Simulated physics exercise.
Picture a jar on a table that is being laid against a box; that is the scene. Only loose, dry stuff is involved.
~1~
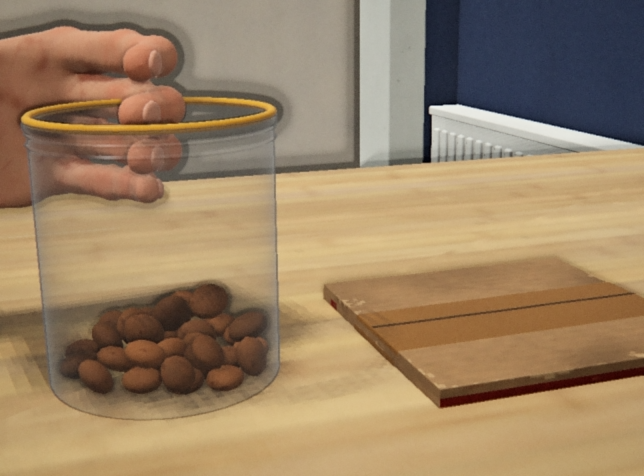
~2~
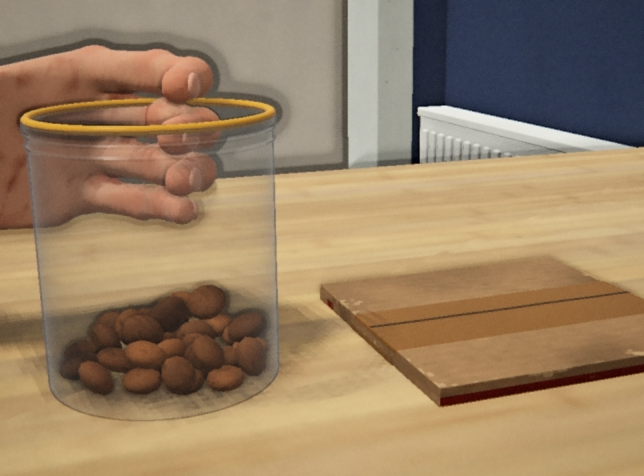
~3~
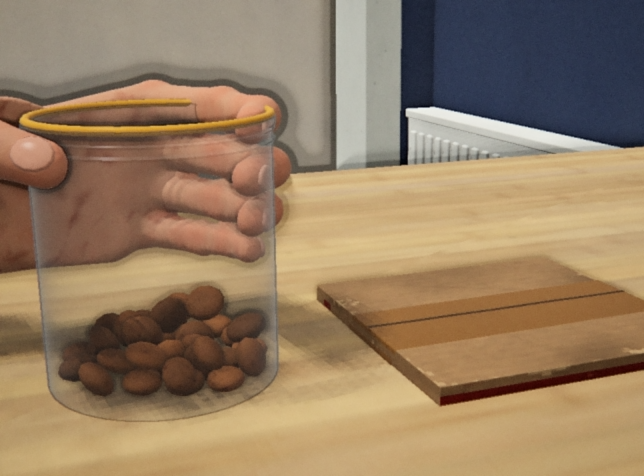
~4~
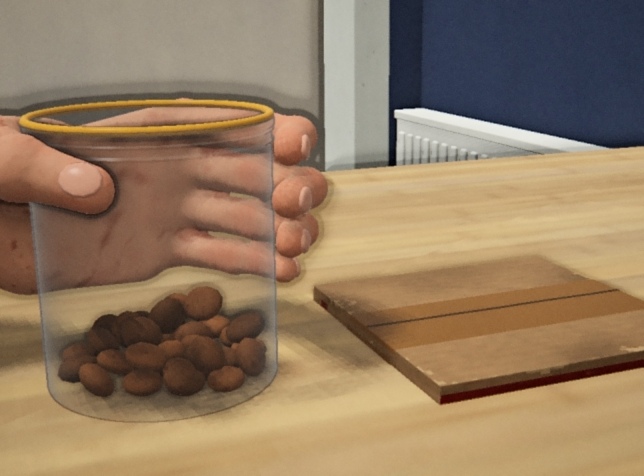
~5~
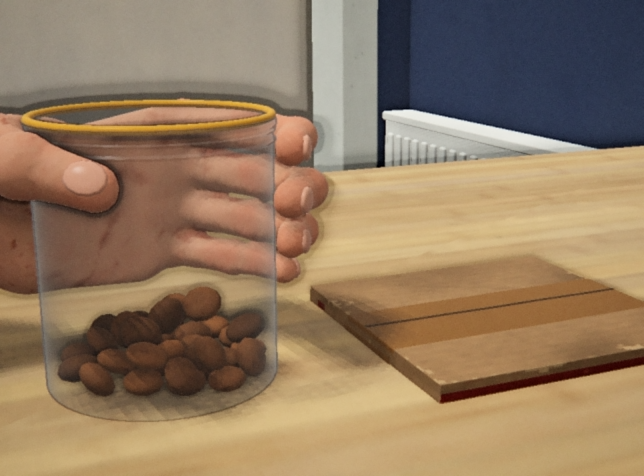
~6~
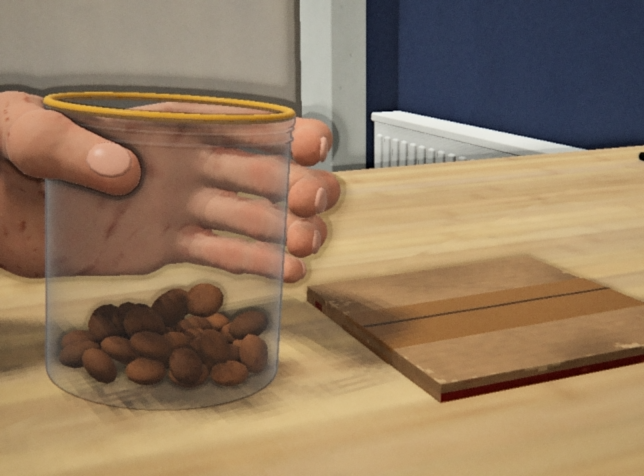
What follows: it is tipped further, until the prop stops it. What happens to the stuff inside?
Well, the load is kept in.
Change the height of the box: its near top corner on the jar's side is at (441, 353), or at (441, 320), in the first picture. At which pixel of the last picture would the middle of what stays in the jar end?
Case 1: (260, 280); case 2: (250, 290).
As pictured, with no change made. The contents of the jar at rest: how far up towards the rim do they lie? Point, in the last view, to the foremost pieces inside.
They come to rest at roughly (337, 314).
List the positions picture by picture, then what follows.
Jar at (160, 245), nearly empty of bits of dog kibble; box at (509, 319), its top about level with the jar's foot, in the first picture.
Jar at (159, 246), upright; rim at (266, 109); top of the contents at (168, 315), in the second picture.
Jar at (158, 246), upright; rim at (264, 110); box at (503, 317), in the third picture.
Jar at (158, 247), upright; rim at (263, 110); top of the contents at (166, 317), in the fourth picture.
Jar at (158, 247), upright; rim at (265, 111); box at (496, 316), in the fifth picture.
Jar at (168, 238), leaning 5°; rim at (283, 111); box at (493, 315), its top about level with the jar's foot, in the sixth picture.
Then, 0.47 s past the last view, the jar leans 33°; everything is still inside.
Then, 0.97 s past the last view, the jar leans 62°; everything is still inside.
Then, 1.56 s past the last view, the jar rests on the box at 79°; everything is still inside.
Finally, the jar rests on the box at 79°; everything is still inside.
